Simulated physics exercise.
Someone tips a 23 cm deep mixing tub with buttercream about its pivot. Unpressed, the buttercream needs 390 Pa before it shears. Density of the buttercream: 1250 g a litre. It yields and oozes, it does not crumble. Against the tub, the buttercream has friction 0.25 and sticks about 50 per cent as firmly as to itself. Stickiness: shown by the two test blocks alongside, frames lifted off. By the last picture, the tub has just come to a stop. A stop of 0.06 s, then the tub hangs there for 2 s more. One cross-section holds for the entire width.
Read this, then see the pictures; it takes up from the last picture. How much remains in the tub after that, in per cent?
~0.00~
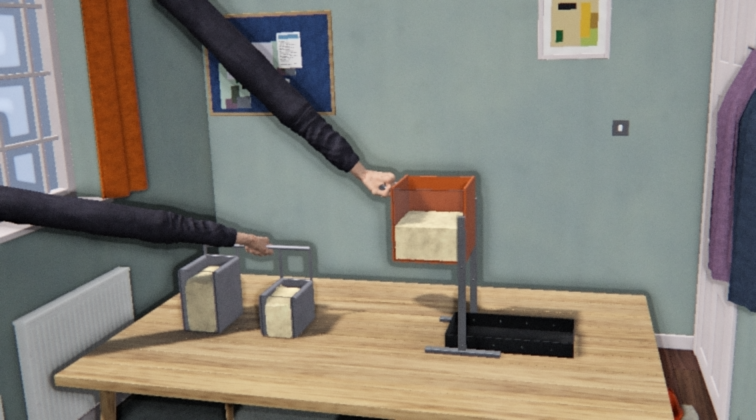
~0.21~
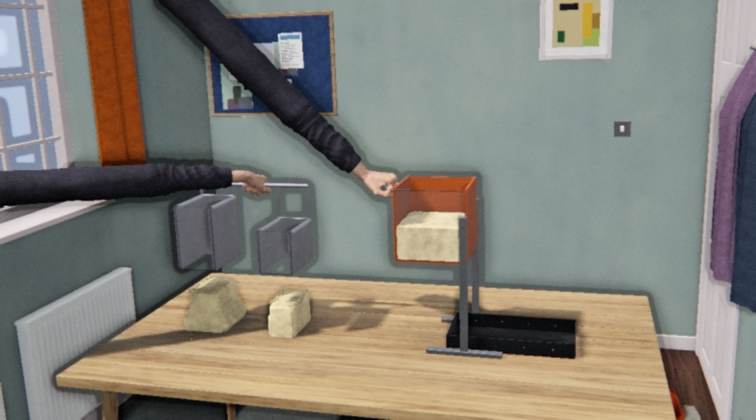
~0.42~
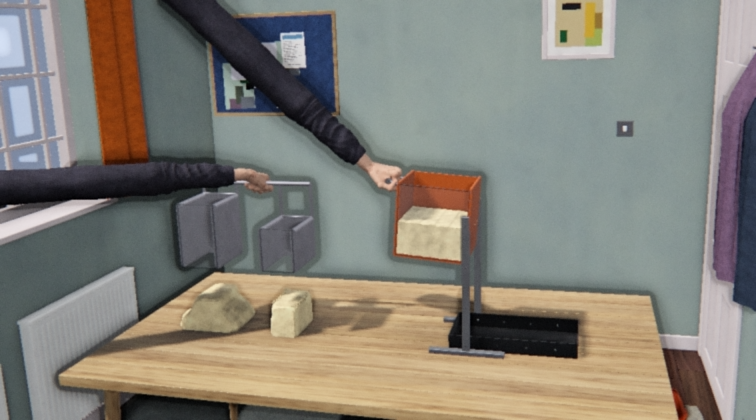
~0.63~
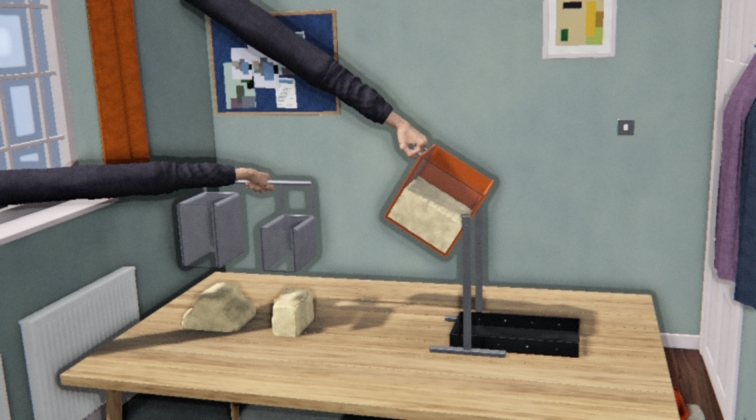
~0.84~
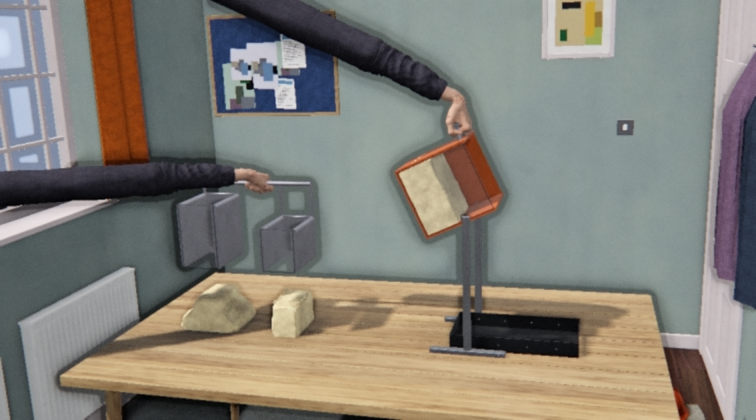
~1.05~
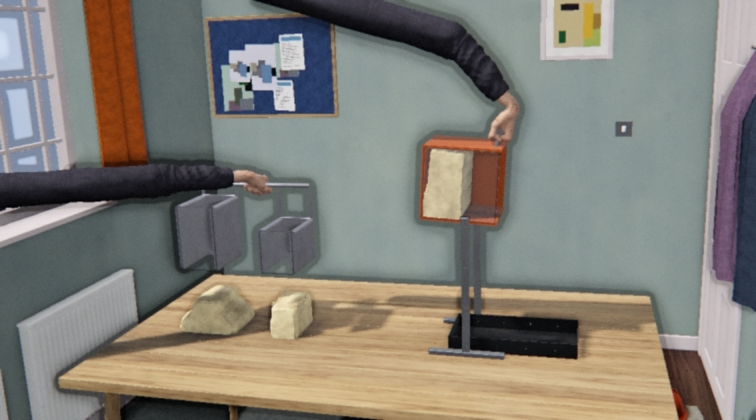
65 %.
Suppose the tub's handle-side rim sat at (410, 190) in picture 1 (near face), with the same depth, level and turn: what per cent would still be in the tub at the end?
100 %.
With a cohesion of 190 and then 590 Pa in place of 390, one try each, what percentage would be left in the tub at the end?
Respectively 50 % and 100 %.
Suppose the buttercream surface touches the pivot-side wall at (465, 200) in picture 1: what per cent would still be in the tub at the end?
40 %.
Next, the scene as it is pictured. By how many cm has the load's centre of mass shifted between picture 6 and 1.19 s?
Shift: Roughly 6 cm.
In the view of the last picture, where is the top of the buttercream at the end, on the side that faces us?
Highest point: Approx. (440, 193).
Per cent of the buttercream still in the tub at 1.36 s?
About 80 %.
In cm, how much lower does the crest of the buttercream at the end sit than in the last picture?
Roughly 13 cm.
After 1.19 s, the tub is at 94 degrees and holds 100 %.
After 1.36 s, the tub is at 94 degrees and holds 78 %.
After 1.53 s, the tub is at 94 degrees and holds 65 %.
After 1.70 s, the tub is at 94 degrees and holds 65 %.
After 3.05 s, the tub is at 94 degrees and holds 65 %.
